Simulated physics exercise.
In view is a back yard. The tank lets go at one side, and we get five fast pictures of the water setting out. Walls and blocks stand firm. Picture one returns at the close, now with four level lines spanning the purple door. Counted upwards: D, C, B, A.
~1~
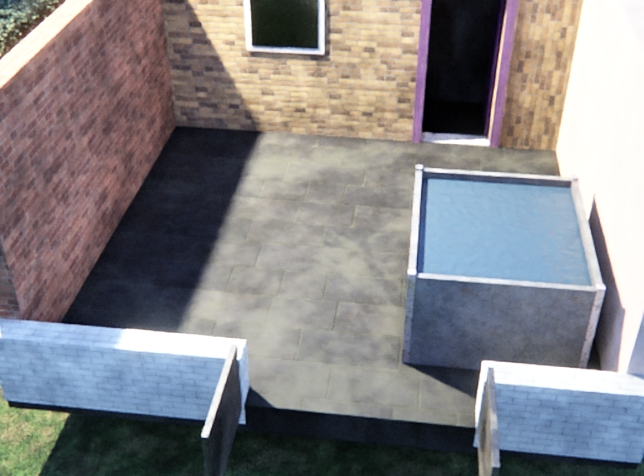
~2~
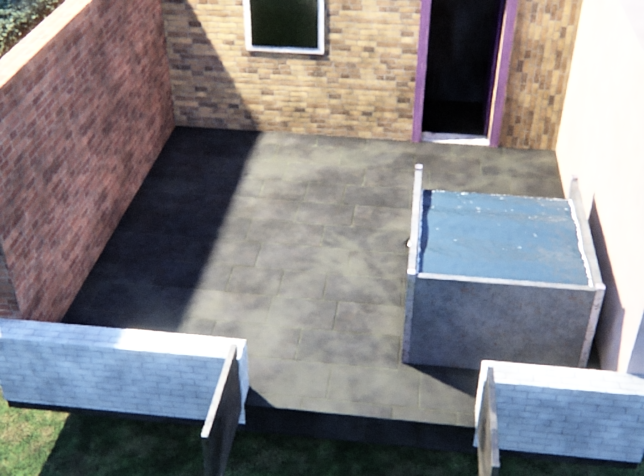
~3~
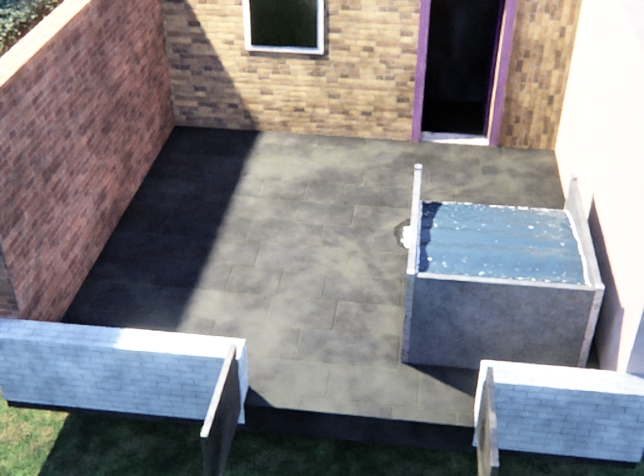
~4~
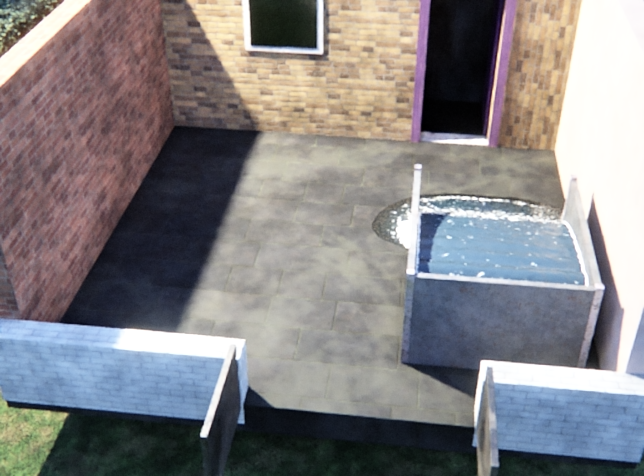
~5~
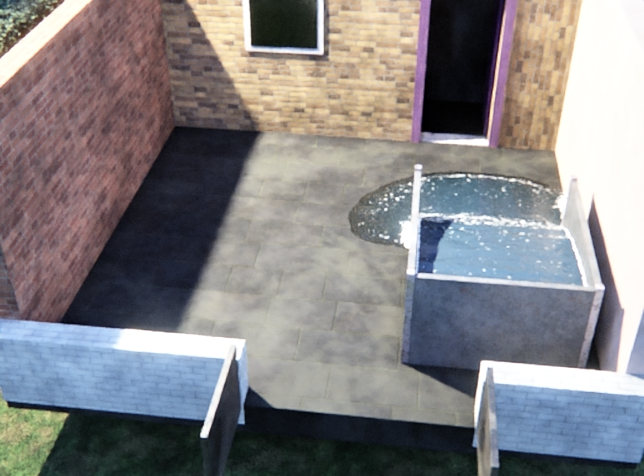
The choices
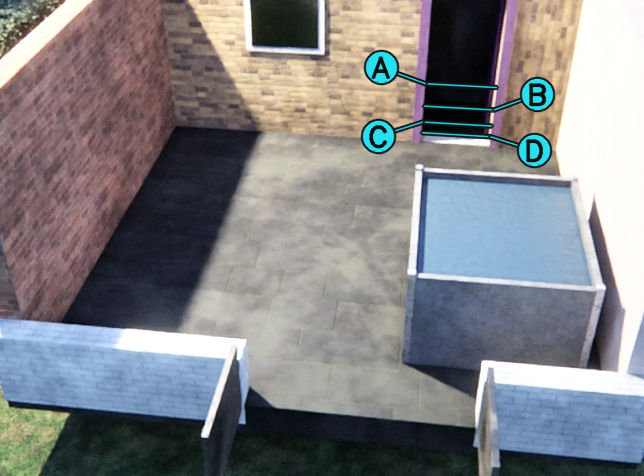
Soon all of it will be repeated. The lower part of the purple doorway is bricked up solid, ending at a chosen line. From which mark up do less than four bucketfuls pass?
Choose B.
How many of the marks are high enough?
Two.
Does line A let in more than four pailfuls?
No.
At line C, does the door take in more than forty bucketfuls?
No.
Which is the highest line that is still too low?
That would be C.
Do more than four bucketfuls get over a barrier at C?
Yes.
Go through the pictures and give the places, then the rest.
In the first frame, water in the tank at rest, its middle at (499, 230); foot of the purple doorway at (455, 144); open gate at (363, 346).
In the second frame, water covers 2 % of the ground, its front hidden from here.
In the third frame, water covers 5 % of the ground, its front hidden from here.
In the fourth frame, front seen at (389, 214), 10 % of the ground wet.
In the fifth frame, front seen at (525, 182), 16 % of the ground wet.
On the marked copy, A at (461, 85); B at (458, 108); C at (457, 124); D at (456, 134); from the bottom up D, C, B, A.
For line A, nothing gets over.
For line B, a splash gets over, under a bucket.
For line C, some 15 bucketfuls get in.
For line D, dozens of bucketfuls pour in.
